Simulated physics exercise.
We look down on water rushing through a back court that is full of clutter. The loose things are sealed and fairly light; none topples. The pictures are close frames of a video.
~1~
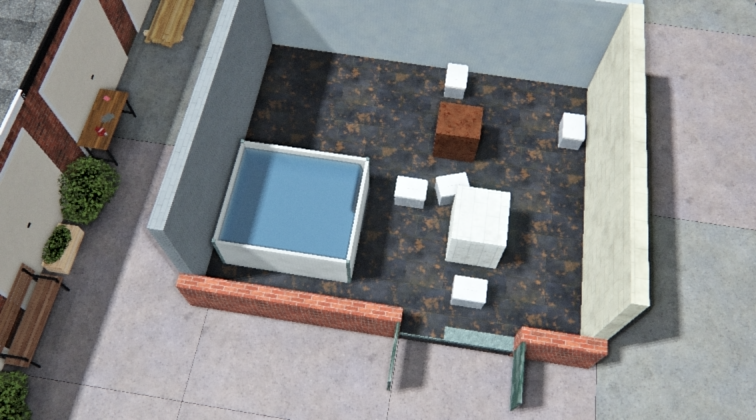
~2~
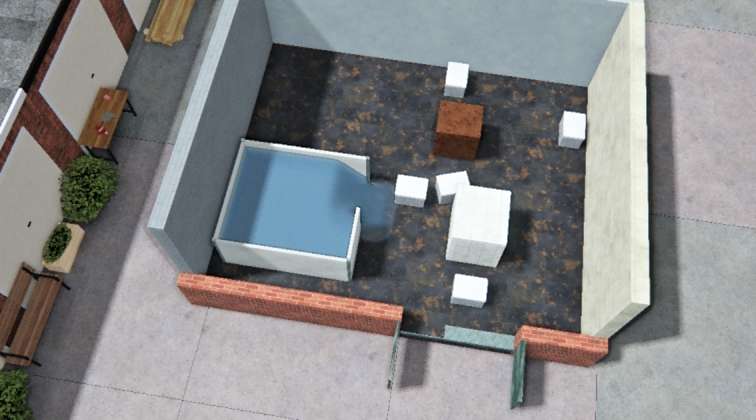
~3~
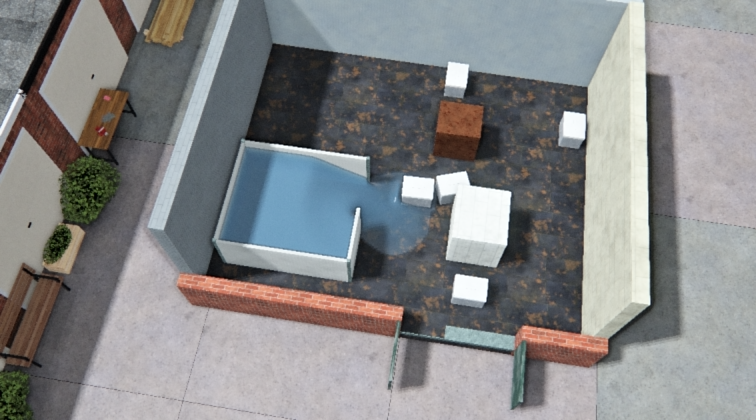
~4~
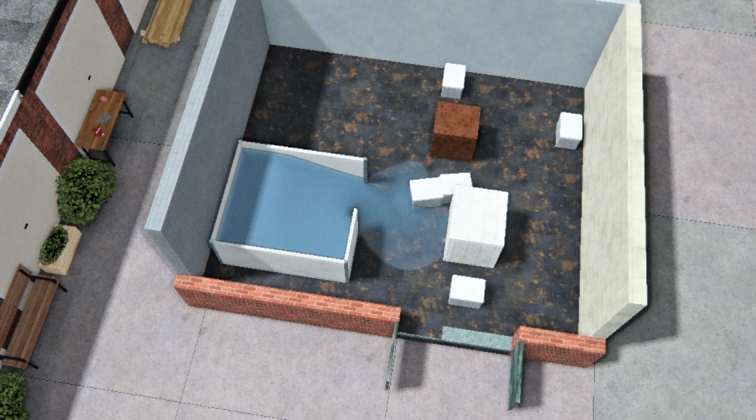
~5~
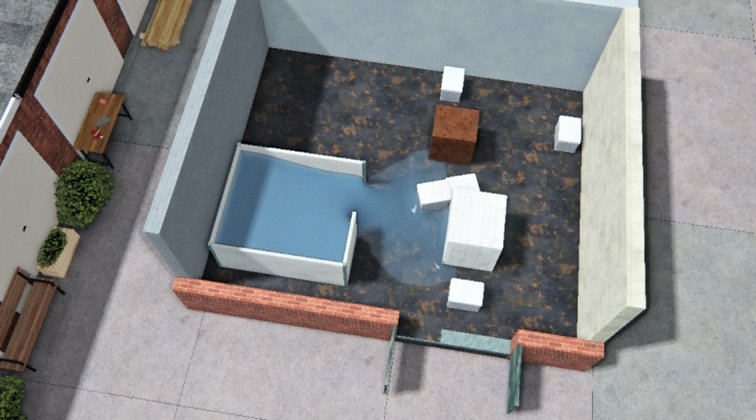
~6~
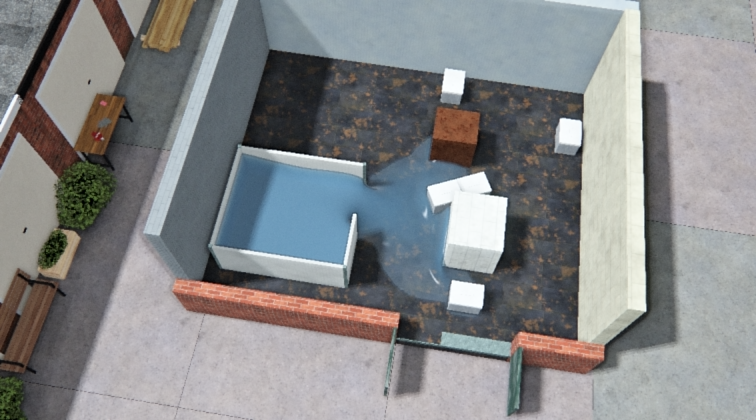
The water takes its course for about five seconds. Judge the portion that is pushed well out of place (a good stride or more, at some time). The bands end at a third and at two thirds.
Share: Two thirds or above.
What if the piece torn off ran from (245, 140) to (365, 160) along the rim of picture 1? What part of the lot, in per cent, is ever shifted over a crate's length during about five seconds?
Close to 80 %.
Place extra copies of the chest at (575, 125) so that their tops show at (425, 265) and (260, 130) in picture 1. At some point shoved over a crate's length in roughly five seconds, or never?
In turn: Yes, short of that.
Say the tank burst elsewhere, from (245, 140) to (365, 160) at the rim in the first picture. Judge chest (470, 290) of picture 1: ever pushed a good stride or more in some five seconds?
For that one: Short of that.
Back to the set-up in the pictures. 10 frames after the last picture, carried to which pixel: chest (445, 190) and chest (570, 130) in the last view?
Close to (574, 218) and (578, 107).
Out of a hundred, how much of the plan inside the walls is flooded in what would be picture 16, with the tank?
Close to 60 %.
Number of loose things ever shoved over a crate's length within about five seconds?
That makes 5.
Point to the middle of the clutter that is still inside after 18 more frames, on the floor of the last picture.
At about (513, 218).
A moment on, 2 of 5 are well off their spots; 1 afloat.
Next, 4 of 5 are well off their spots; 3 afloat.
Later, 4 of 5 are well off their spots; 1 afloat.
In the end, 5 of 5 are well off their spots, and 5 have been at some point; 4 afloat.
